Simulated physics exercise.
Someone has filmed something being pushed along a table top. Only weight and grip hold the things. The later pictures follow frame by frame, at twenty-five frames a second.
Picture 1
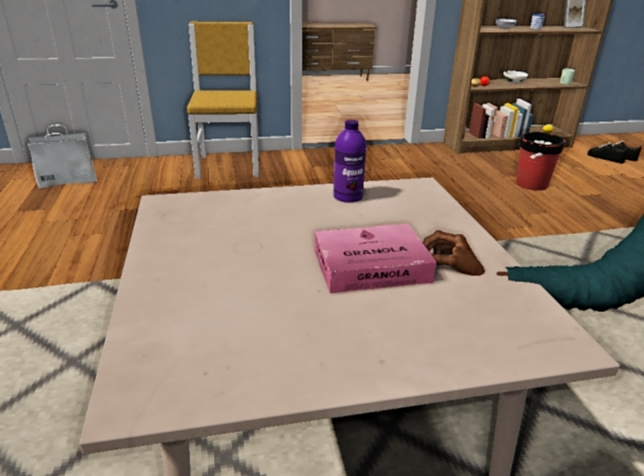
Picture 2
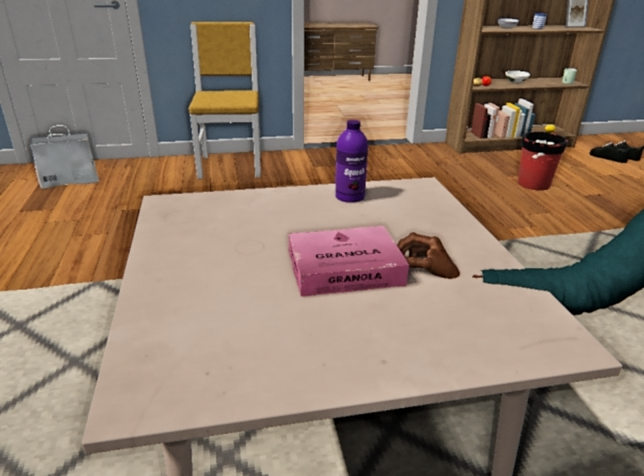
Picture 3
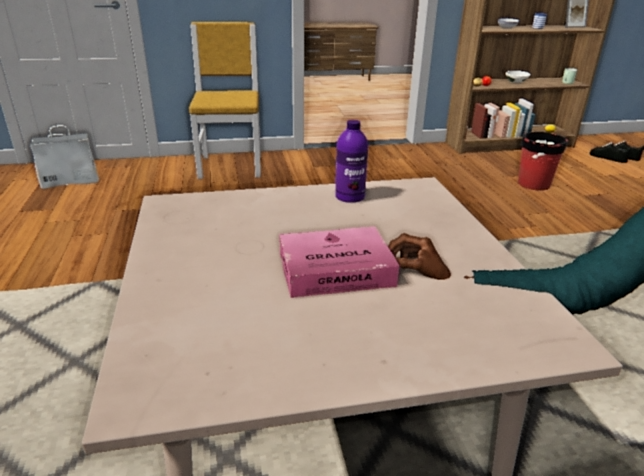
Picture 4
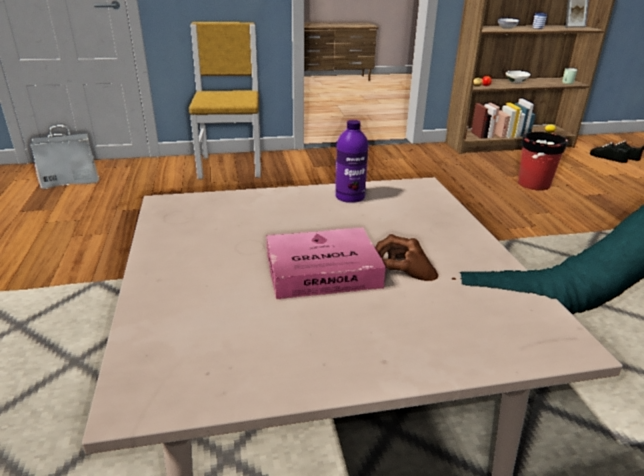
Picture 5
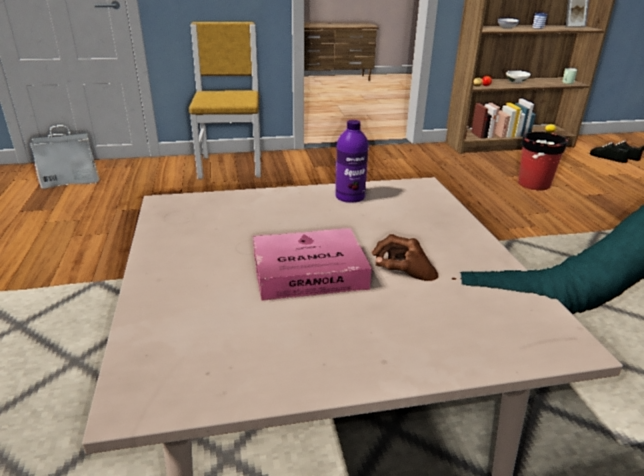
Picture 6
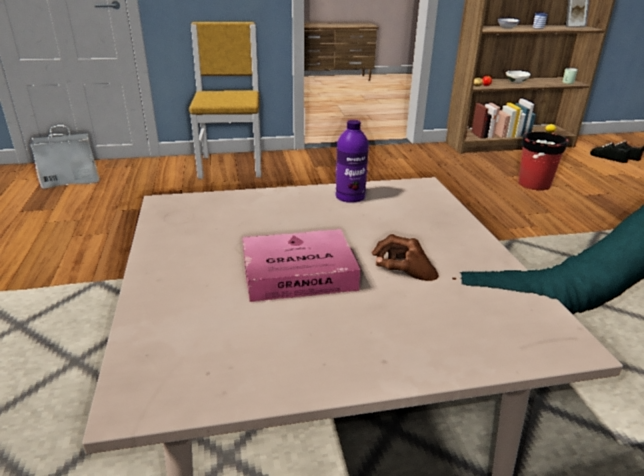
In a room with a wooden floor and a patterned rug, a hand in a teal sleeve touches a pink granola packet on a pale table, near a purple bottle. The hand pushes the packet to the left, then stays still while the packet slides a little farther left, leaving a gap between them.
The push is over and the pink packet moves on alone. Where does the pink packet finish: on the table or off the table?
The pink packet remains on top.
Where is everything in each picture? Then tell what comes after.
Under the hand; pink packet (372, 256), in the first picture.
Under the hand; pink packet (345, 259), in the second picture.
Under the hand; pink packet (336, 260), in the third picture.
Pink packet (323, 261), in the fourth picture.
Pink packet (309, 262) moved a little, in the fifth picture.
Pink packet (299, 263) moved a little, in the sixth picture.
Then, 0.10 s later than the last frame, pink packet moved a little near (286, 265).
Then, 0.30 s later than the last frame, pink packet resting near (285, 265).
When it is over, moved from the start, pink packet. End places, in pixels of the last picture, pink packet near (286, 264).
